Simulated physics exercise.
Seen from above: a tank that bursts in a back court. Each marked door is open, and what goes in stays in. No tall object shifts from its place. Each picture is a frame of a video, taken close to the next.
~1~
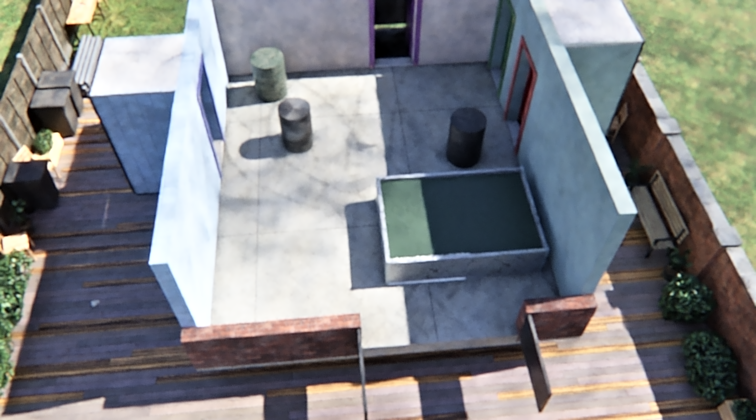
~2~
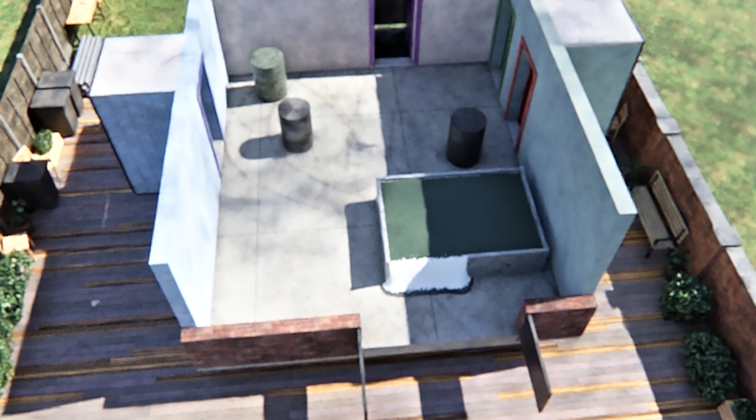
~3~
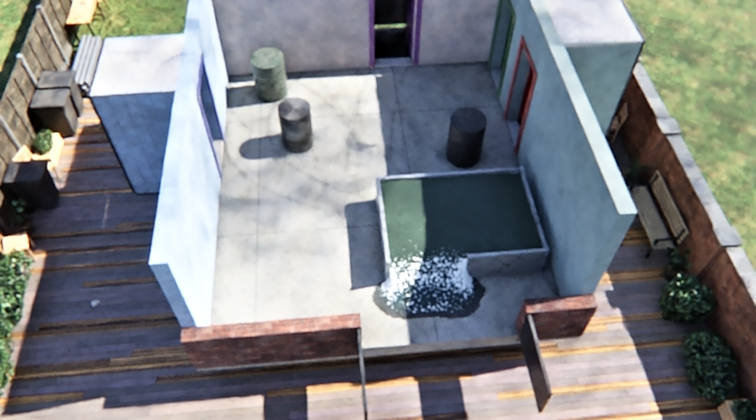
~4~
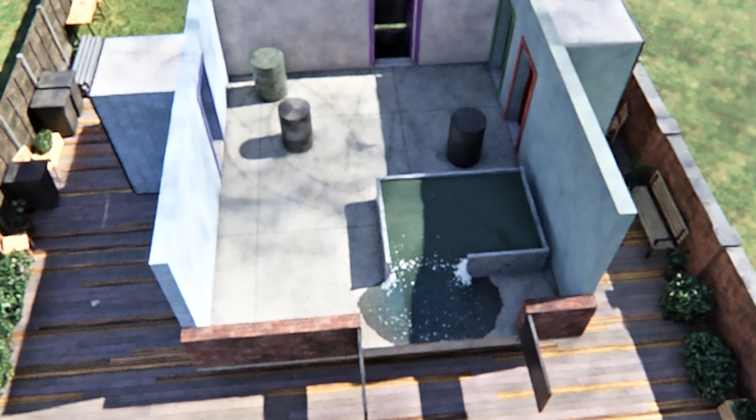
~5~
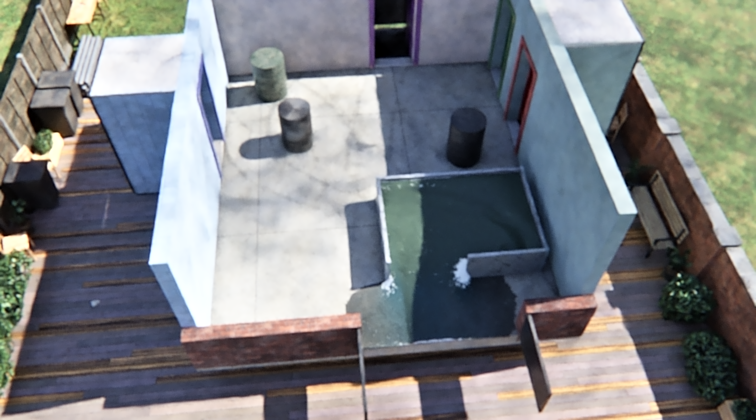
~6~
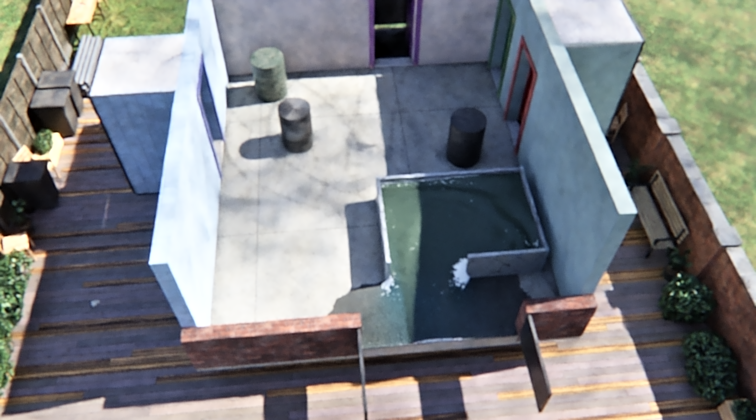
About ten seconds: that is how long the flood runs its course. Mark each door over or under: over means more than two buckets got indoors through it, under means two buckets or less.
Red door - under, green door - under, blue door - under, purple door - under.
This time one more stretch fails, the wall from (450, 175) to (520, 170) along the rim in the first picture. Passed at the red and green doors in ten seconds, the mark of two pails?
The red door floods, the green door lets more in.
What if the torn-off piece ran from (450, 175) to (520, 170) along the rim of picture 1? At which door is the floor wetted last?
My answer is the door marked blue.
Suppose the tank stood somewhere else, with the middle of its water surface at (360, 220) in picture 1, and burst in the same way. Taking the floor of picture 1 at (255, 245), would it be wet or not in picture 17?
Soaked.
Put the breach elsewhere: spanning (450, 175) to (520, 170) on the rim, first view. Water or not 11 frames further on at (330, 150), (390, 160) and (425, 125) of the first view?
In turn: Inundated, then inundated, then inundated.
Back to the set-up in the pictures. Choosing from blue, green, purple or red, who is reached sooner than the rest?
My answer is the blue one.
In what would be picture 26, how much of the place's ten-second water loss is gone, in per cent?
Roughly 60 per cent.
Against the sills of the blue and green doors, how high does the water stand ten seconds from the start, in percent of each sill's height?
Near 10 per cent and 0 per cent, respectively.
A moment on, water covers 10 % of the floor; the red door not reached, the green door not reached, the blue door not reached, the purple door not reached.
Next, water covers 10 % of the floor; the red door not reached, the green door not reached, the blue door not reached, the purple door not reached.
Then, water covers 15 % of the floor; the red door not reached, the green door not reached, the blue door not reached, the purple door not reached.
Later, water covers 20 % of the floor; the red door not reached, the green door not reached, the blue door wet at the sill, nothing in, the purple door not reached.
In the end, water covers 20 % of the floor; the red door not reached, the green door not reached, the blue door wet at the sill, nothing in, the purple door not reached.
